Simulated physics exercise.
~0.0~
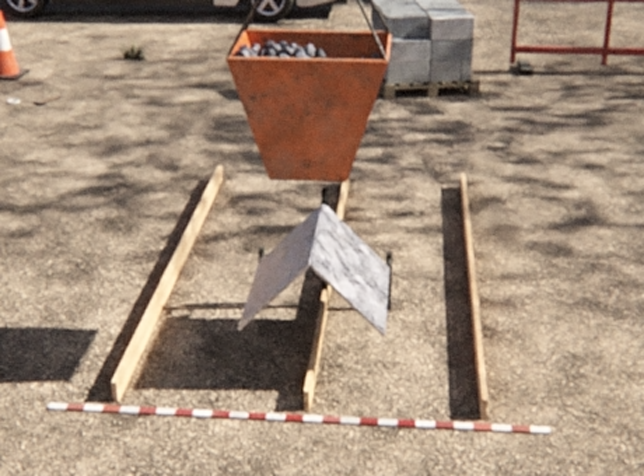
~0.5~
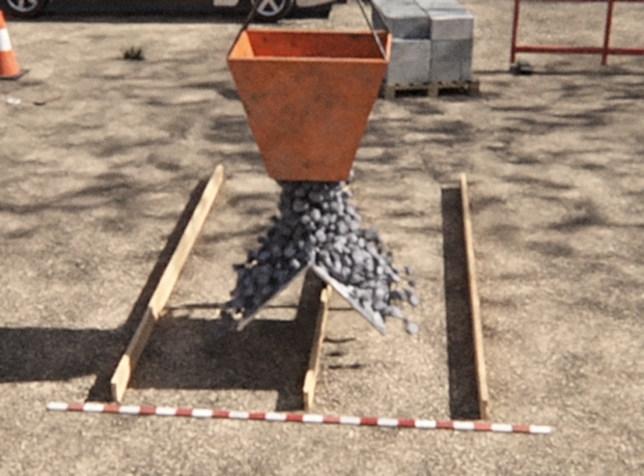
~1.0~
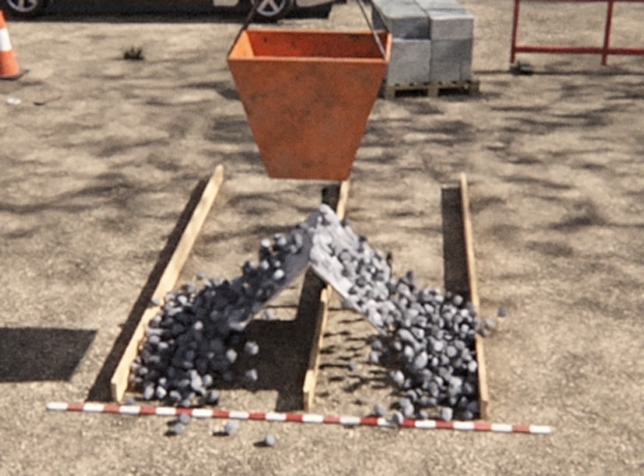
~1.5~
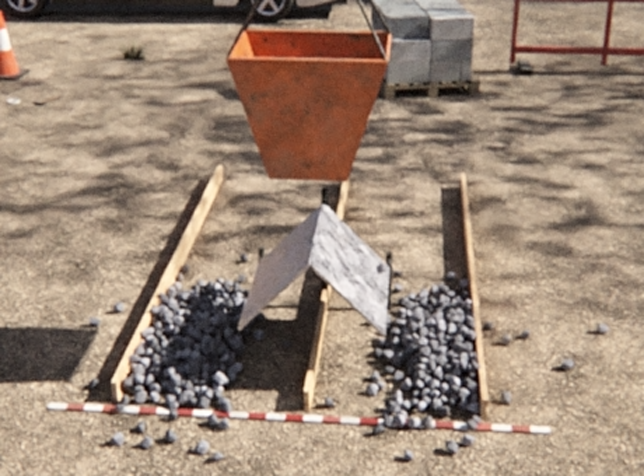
On gravelly ground, dark stones drop from an orange skip and split into two plank-edged bays.
